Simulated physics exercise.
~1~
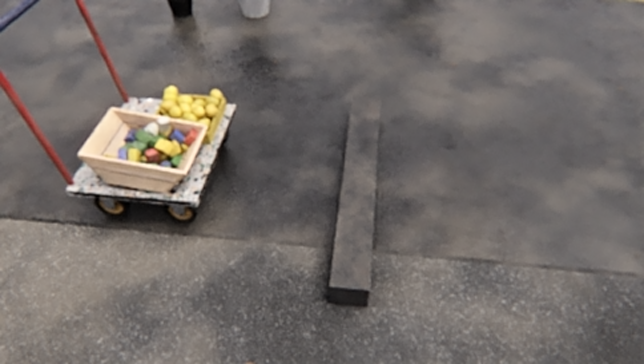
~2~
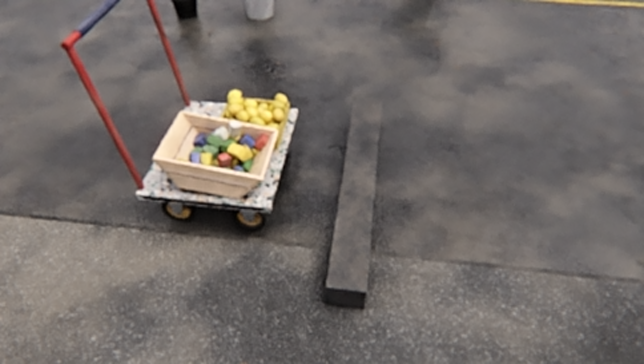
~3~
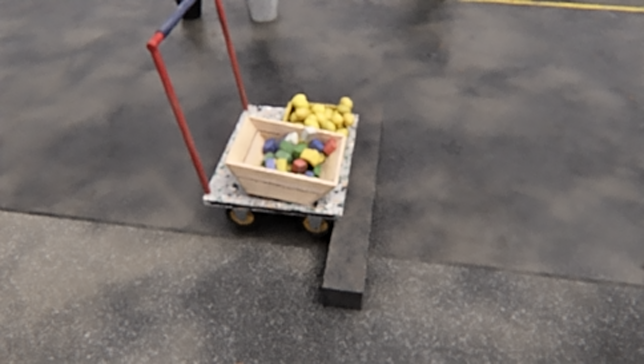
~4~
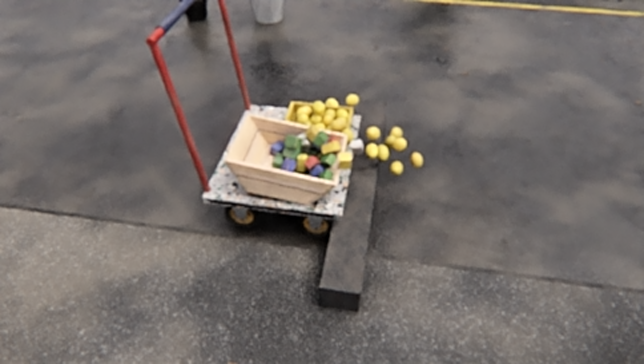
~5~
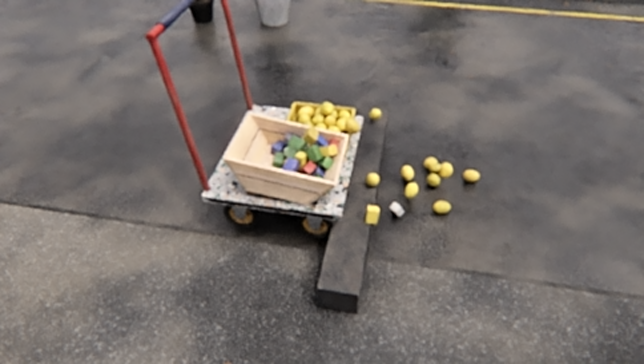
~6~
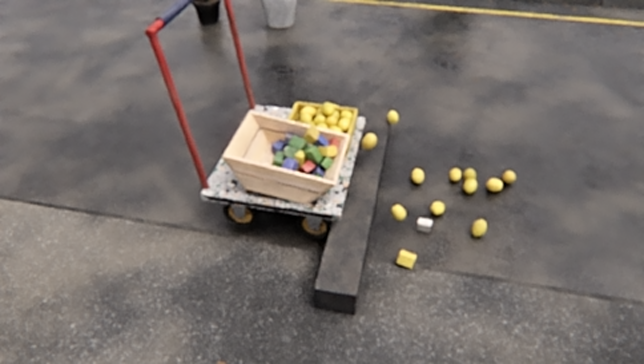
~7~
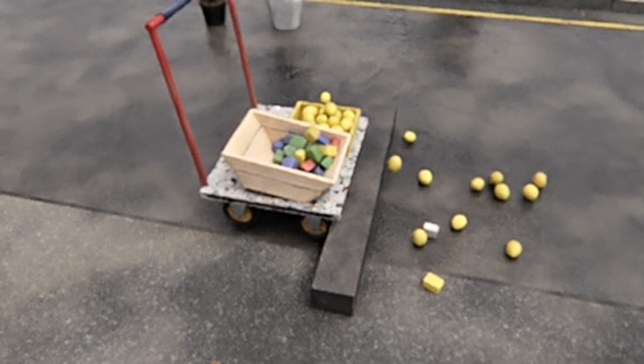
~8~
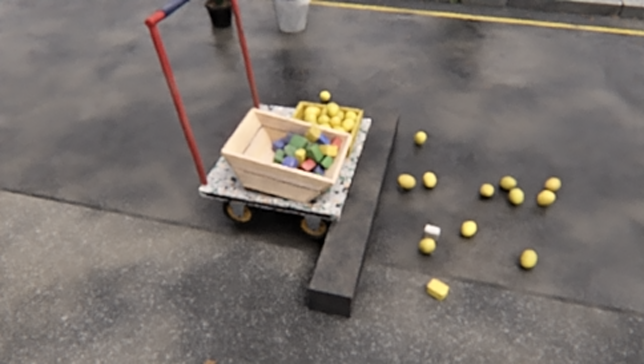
A trolley rolls right, stops against a wheel stop, and spills lemons and two toy bricks.
